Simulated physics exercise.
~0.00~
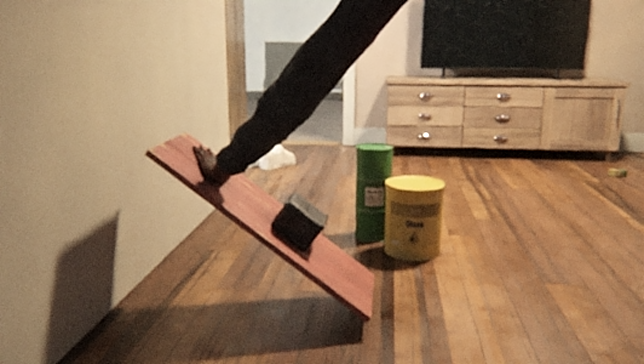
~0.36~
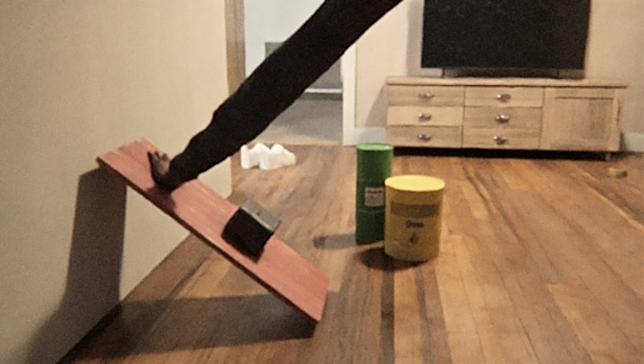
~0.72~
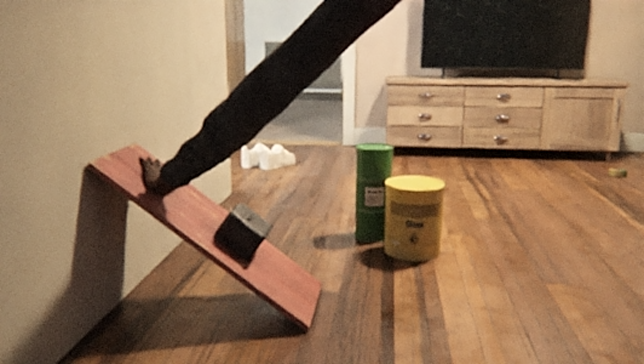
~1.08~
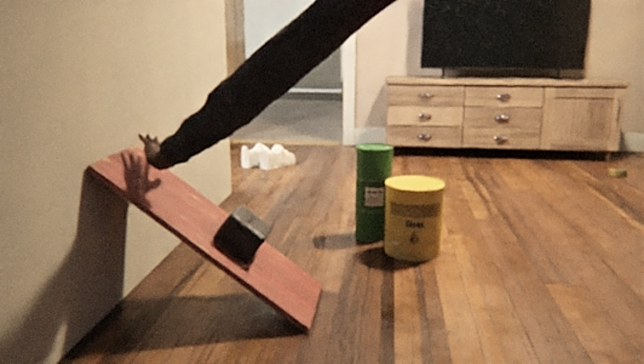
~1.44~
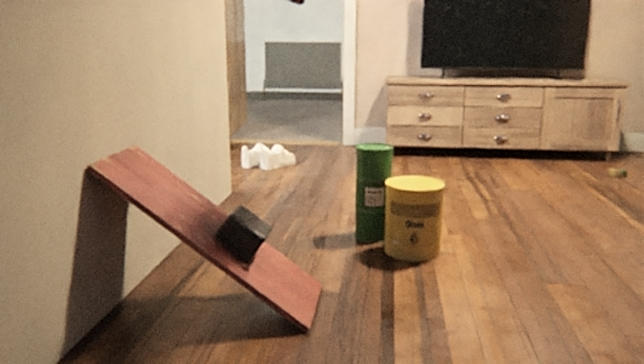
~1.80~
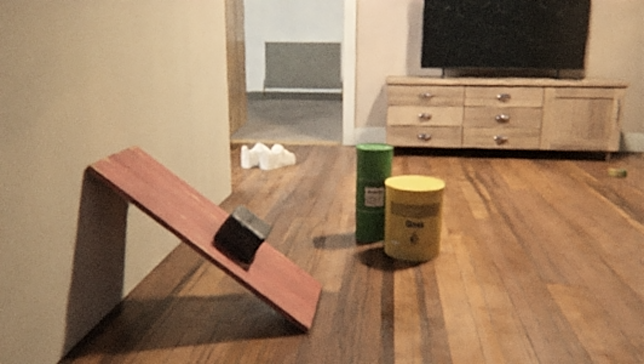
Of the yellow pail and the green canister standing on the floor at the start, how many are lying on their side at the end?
None of them are lying on their side, as the yellow pail and the green canister both still stand upright at the end.
